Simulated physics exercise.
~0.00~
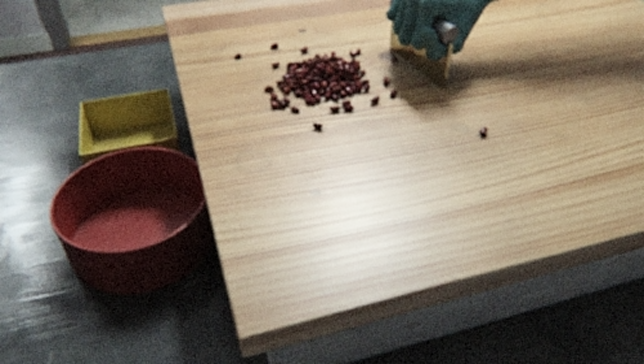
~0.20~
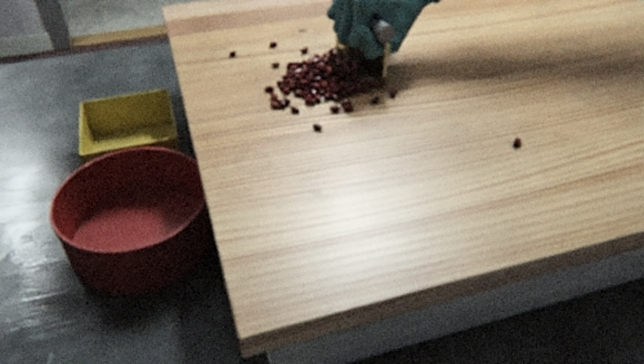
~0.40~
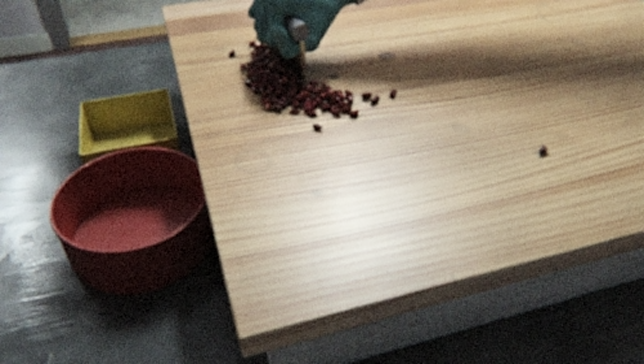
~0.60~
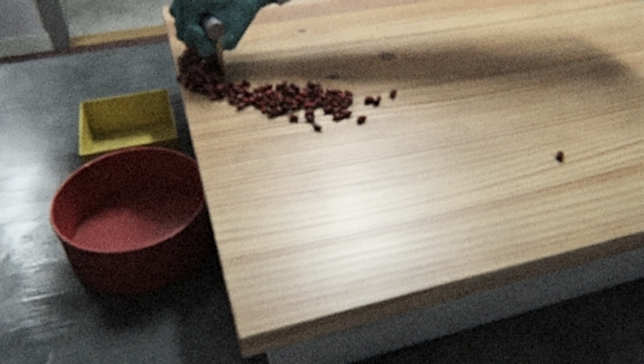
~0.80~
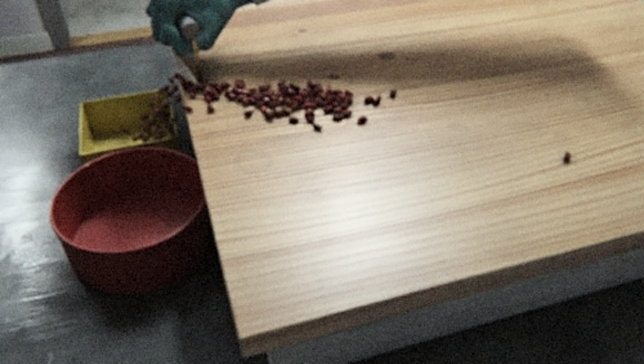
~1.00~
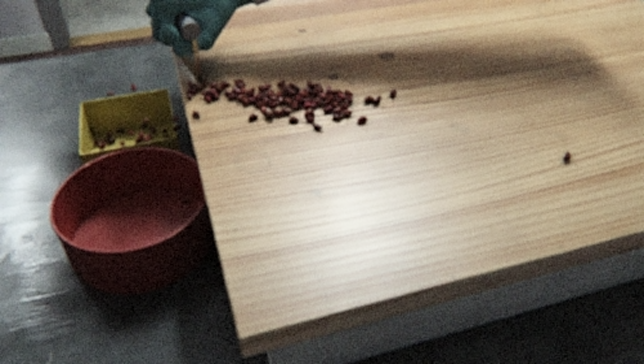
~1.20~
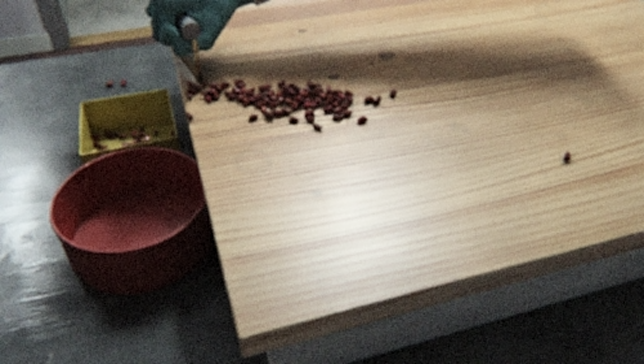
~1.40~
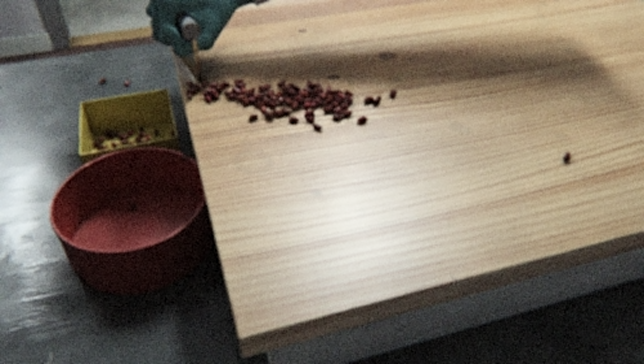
A gloved hand scrapes kidney beans leftward, dropping some into a yellow tin, leaving most on top.
